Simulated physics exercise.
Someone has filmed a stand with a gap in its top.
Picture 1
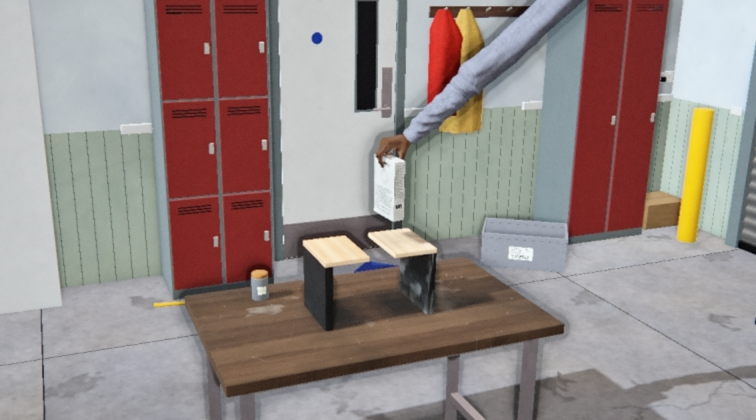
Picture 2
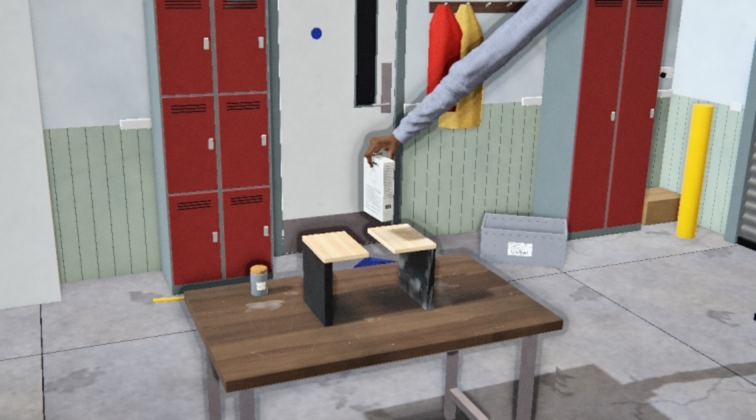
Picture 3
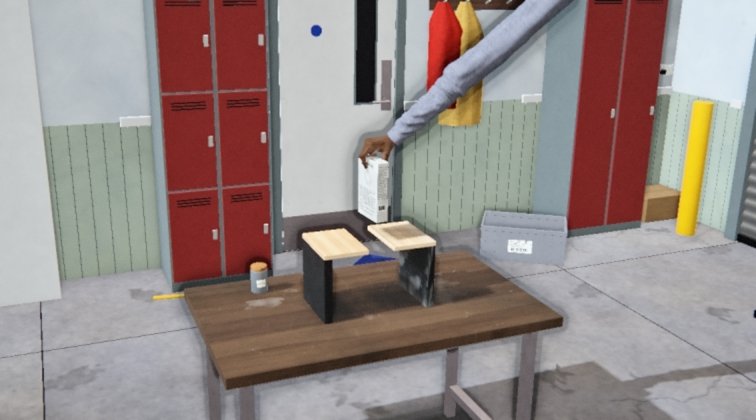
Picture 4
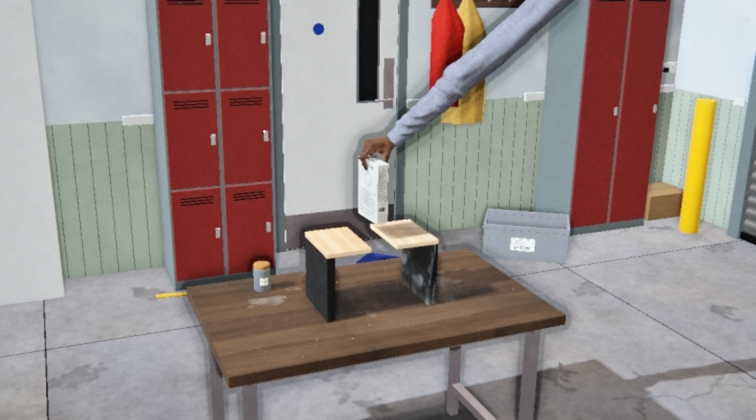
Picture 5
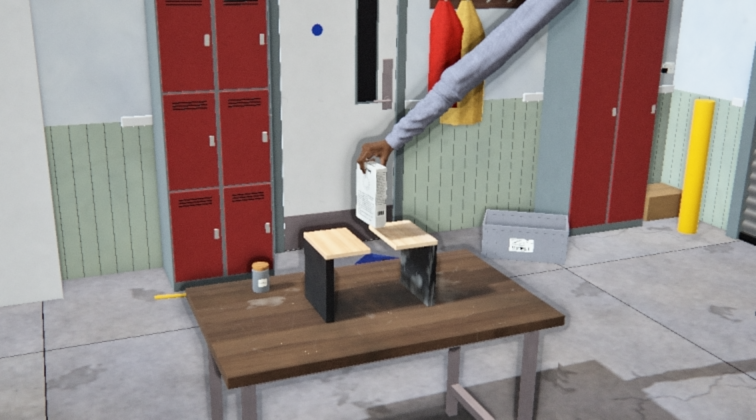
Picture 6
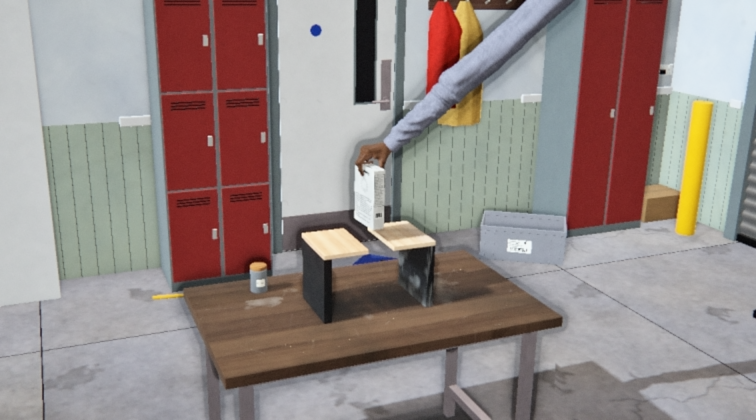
To begin with, a hand at the end of a long grey sleeve holds a white packet above a stand with a gap in its top, on a wooden table beside a small grey jar. The arm shifts the packet slightly left and down, then holds it nearly still over the gap.
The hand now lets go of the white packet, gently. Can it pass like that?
It reaches the table.
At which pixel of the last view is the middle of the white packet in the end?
Around (368, 275).
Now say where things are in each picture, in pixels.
Being brought over the gap; white packet (389, 187); grey jar (260, 285), in the first picture.
Being brought over the gap; white packet (379, 187); grey jar (259, 281), in the second picture.
Being brought over the gap; white packet (373, 188); grey jar (259, 278), in the third picture.
Being brought over the gap; white packet (373, 189); grey jar (262, 276), in the fourth picture.
Held still over the gap; white packet (371, 193); grey jar (261, 277), in the fifth picture.
Held still over the gap; white packet (370, 195); grey jar (259, 278), in the sixth picture.
Then, 0.30 s later than the last frame, white packet moved about its own width near (369, 248).
Then, 0.40 s later than the last frame, white packet moved well along near (368, 270).
When it is over, moved from the start, white packet; grey jar as before. End places, in pixels of the last picture, white packet near (368, 275). The packet drops through.
